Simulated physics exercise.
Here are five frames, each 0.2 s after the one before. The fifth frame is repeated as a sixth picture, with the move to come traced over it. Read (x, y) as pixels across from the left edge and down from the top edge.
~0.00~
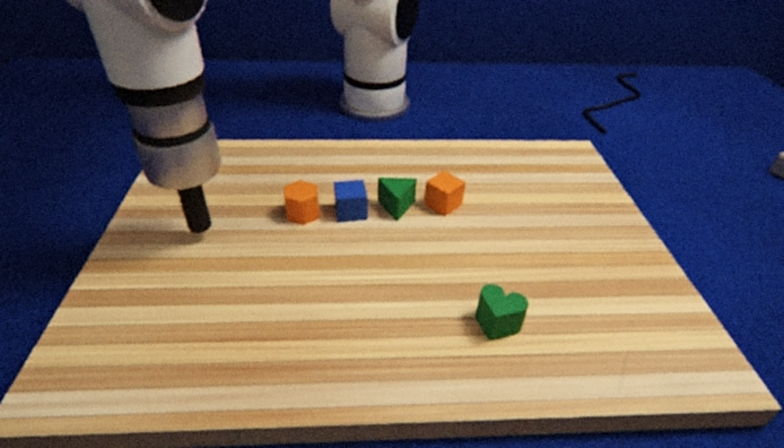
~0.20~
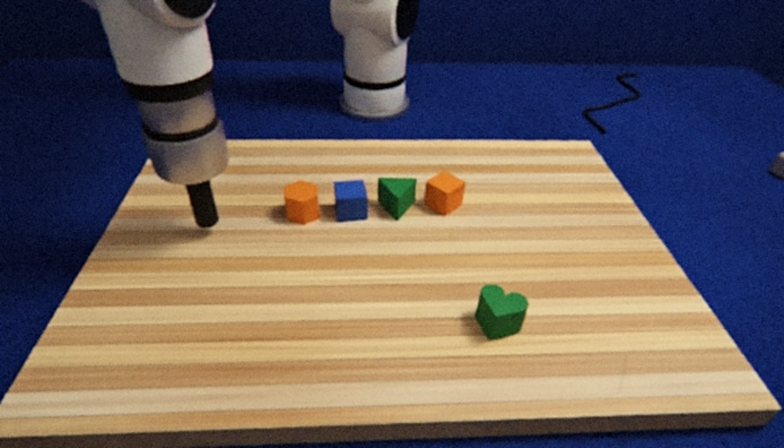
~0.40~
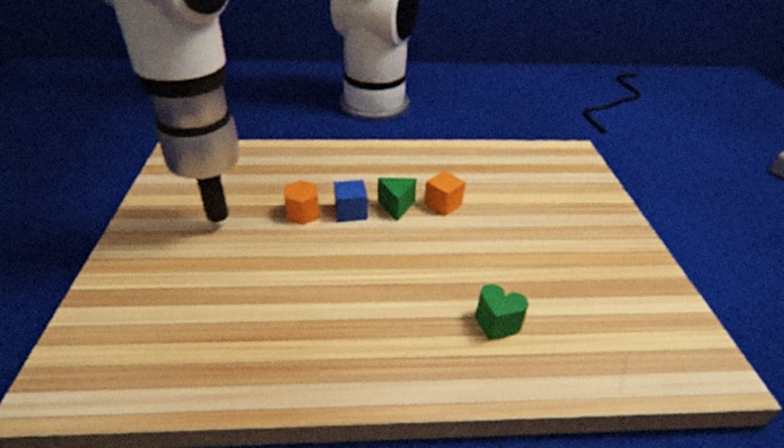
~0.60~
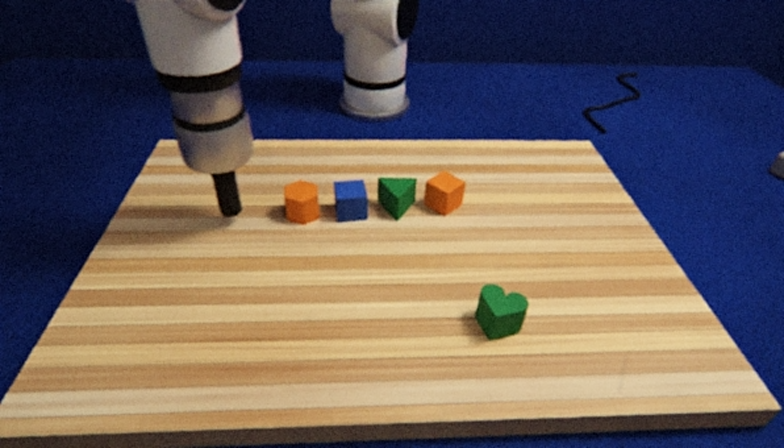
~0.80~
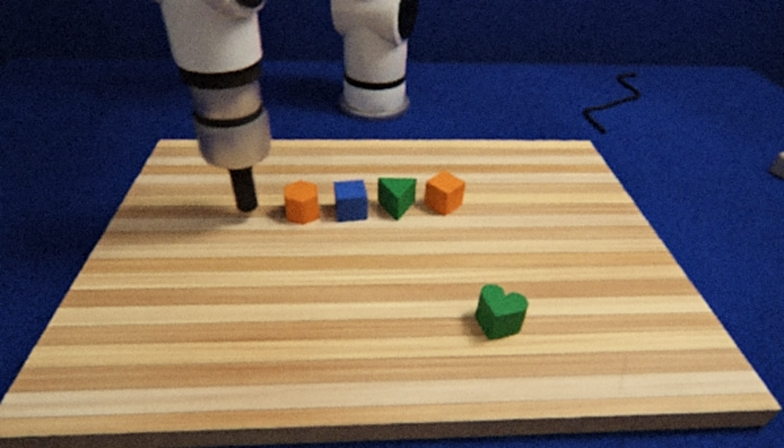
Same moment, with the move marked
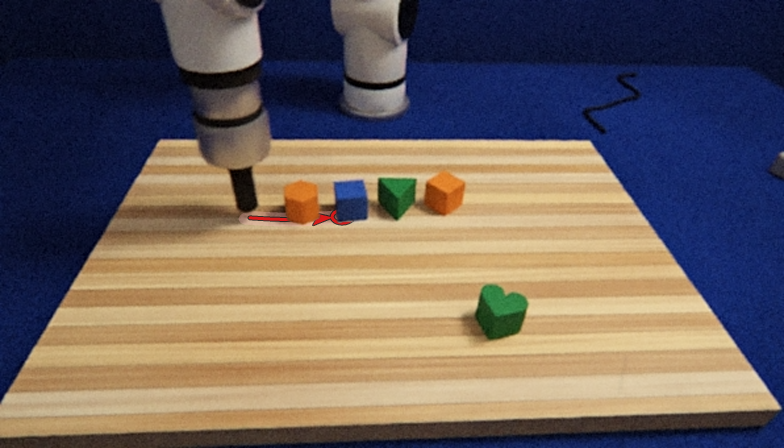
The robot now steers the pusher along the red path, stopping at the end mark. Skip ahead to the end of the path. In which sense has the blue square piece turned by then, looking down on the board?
It makes a clockwise turn.
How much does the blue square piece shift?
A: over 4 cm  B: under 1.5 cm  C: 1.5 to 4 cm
C (1.5 to 4 cm)
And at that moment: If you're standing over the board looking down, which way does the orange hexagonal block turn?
Anticlockwise, looking down.
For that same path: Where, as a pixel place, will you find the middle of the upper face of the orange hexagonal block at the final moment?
At pixel (344, 176).
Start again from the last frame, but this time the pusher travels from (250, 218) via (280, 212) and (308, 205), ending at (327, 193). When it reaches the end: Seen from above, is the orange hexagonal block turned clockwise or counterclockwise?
From overhead, clockwise.
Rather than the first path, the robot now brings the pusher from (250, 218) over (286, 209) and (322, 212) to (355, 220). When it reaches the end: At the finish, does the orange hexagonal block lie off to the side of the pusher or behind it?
It seems not.
The drawn path runs from (250, 218) through (281, 219) and (312, 219) to (343, 216).
On the path given first. One third of the way, pusher at (280, 209); orange hexagonal block at (306, 190).
Two thirds of the way, pusher at (313, 208); orange hexagonal block at (332, 184), turned 35° anticlockwise; blue square piece at (364, 186), turned 25° clockwise.
At the end, pusher at (342, 206); orange hexagonal block at (344, 176), turned 55° anticlockwise; blue square piece at (374, 184), turned 20° clockwise; green three-sided block at (405, 183), turned 25° clockwise.
